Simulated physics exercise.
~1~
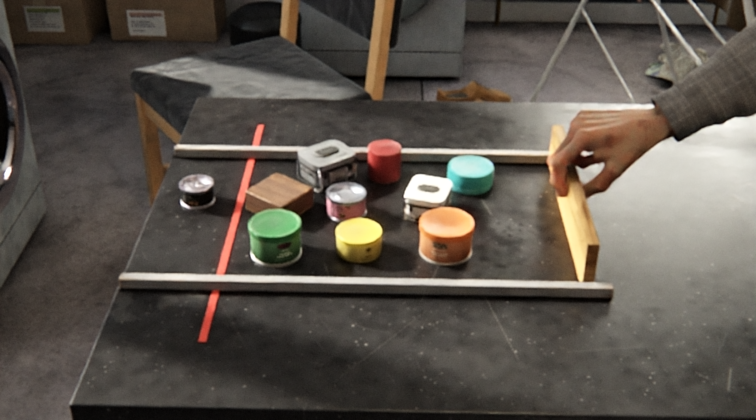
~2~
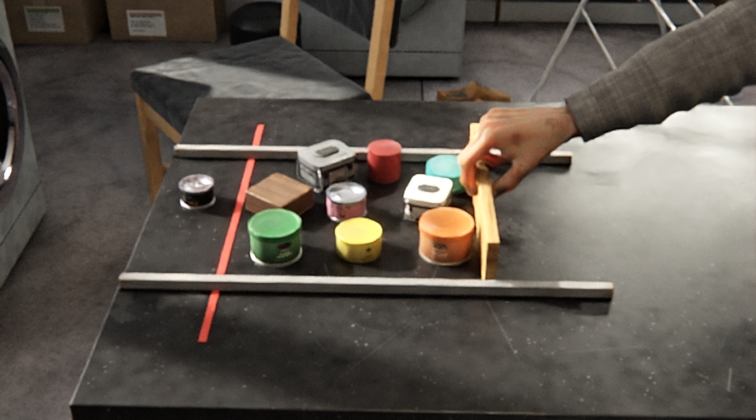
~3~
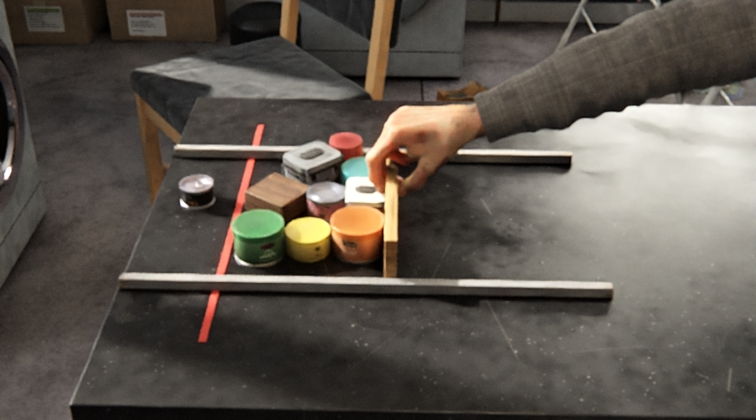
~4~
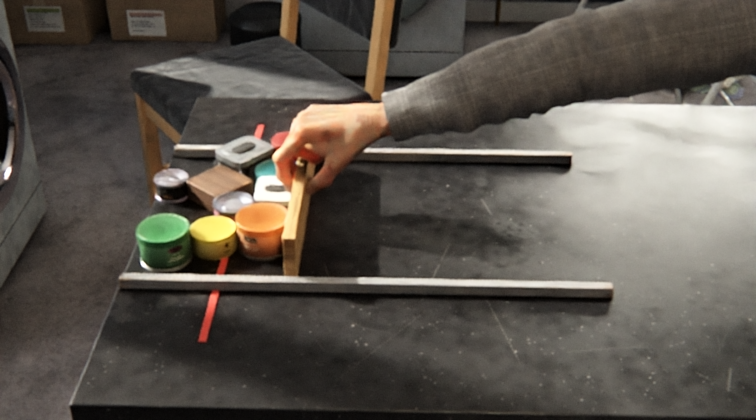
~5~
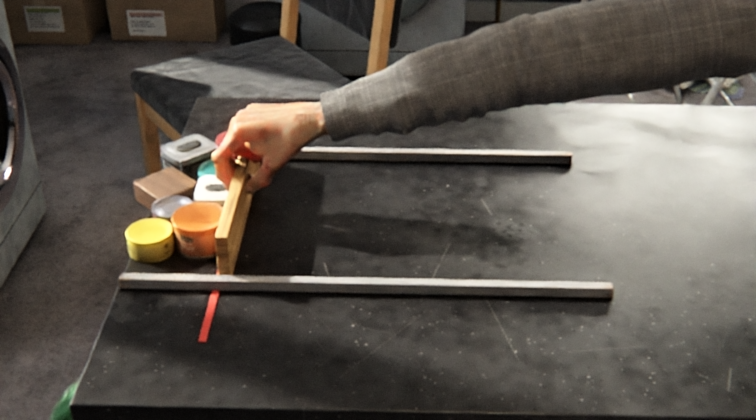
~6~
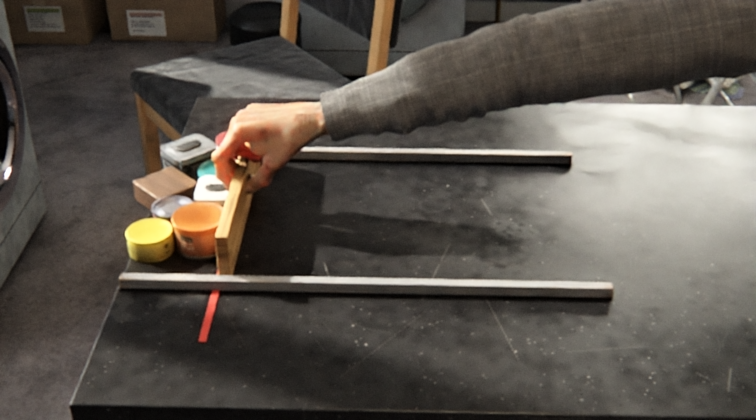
A hand slides a wooden board left, pushing small containers until the green tin falls off.
